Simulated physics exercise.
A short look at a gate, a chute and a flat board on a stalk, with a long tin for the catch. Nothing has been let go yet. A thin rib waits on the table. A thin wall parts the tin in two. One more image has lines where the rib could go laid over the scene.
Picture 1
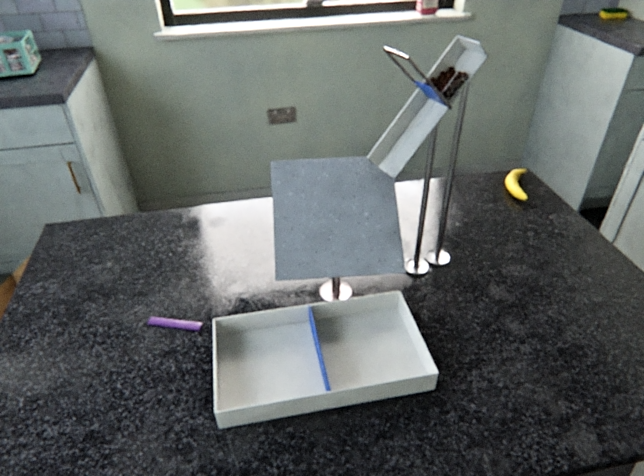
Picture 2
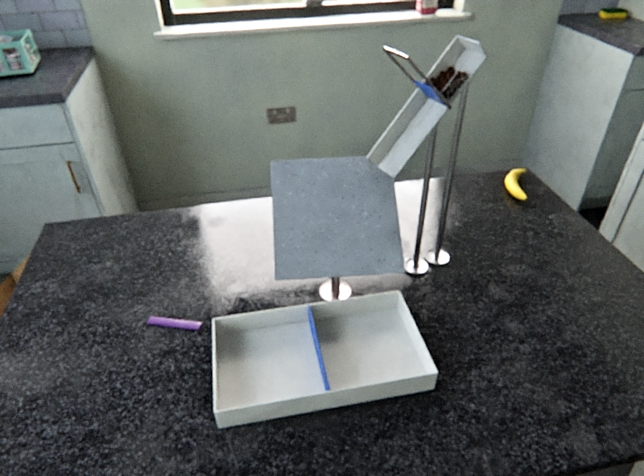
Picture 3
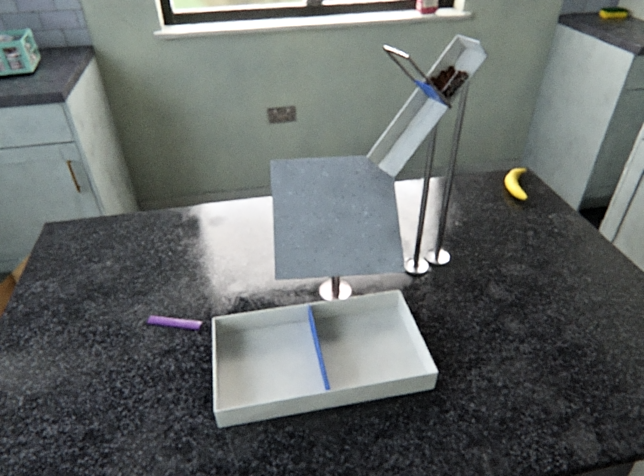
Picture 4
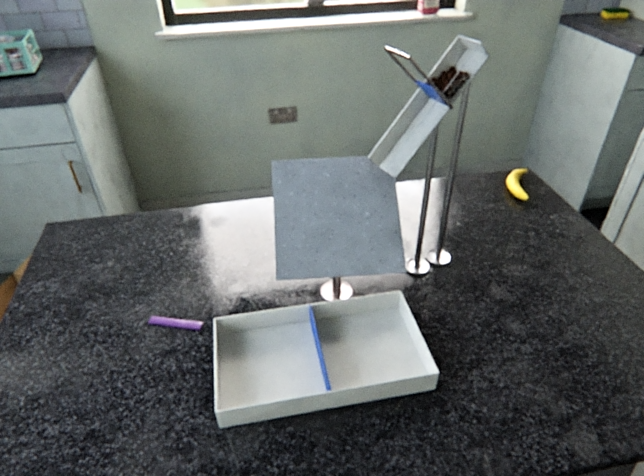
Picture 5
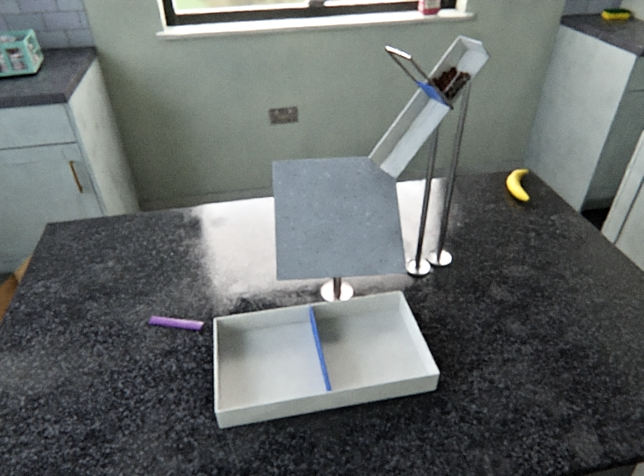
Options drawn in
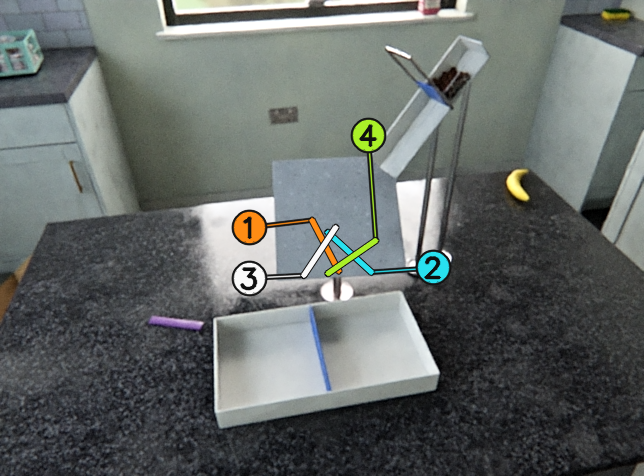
A dark speckled tabletop fills most of a kitchen with pale green cabinets and a window, seen from slightly above. A square grey board stands on a stalk at the centre, with a pale tin split by a blue divider in front, a purple strip to the left, and a raised chute holding dark berries behind a blue gate, near a yellow banana. Nothing visibly moves apart from a very slight shift of the view.
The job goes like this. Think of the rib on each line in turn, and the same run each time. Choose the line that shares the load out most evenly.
Choose 3.
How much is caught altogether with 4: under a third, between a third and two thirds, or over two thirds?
It is over two thirds.
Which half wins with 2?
Right.
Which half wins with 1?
More lands on the right.
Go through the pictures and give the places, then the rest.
In the first picture, load behind the gate near (445, 85), allspice berries; lip of the chute near (386, 173), sloping fairly steeply.
In the second picture, middle of the board near (336, 215), tilted fairly steeply; middle of its low edge near (341, 276); of its high edge near (331, 158).
In the third picture, front corners of the tin near (215, 411) and (437, 372); front end of its middle wall near (330, 391); gate still shut near (426, 87).
In the fourth picture, middle of the load near (446, 85); lip near (387, 172).
In the fifth picture, middle of the load near (447, 86); lip near (388, 173).
On the marked copy, line 1 from (312, 220) to (338, 271); line 2 from (327, 232) to (371, 272); line 3 from (335, 227) to (303, 275); line 4 from (375, 240) to (327, 273).
With 1, of what is caught, a small share in the left half, all but a few in the right.
With 2, of what is caught, a small share in the left half, the bulk in the right.
With 3, of what is caught, close to half in the left half, close to half in the right.
With 4, of what is caught, the whole lot in the left half, none at all in the right.
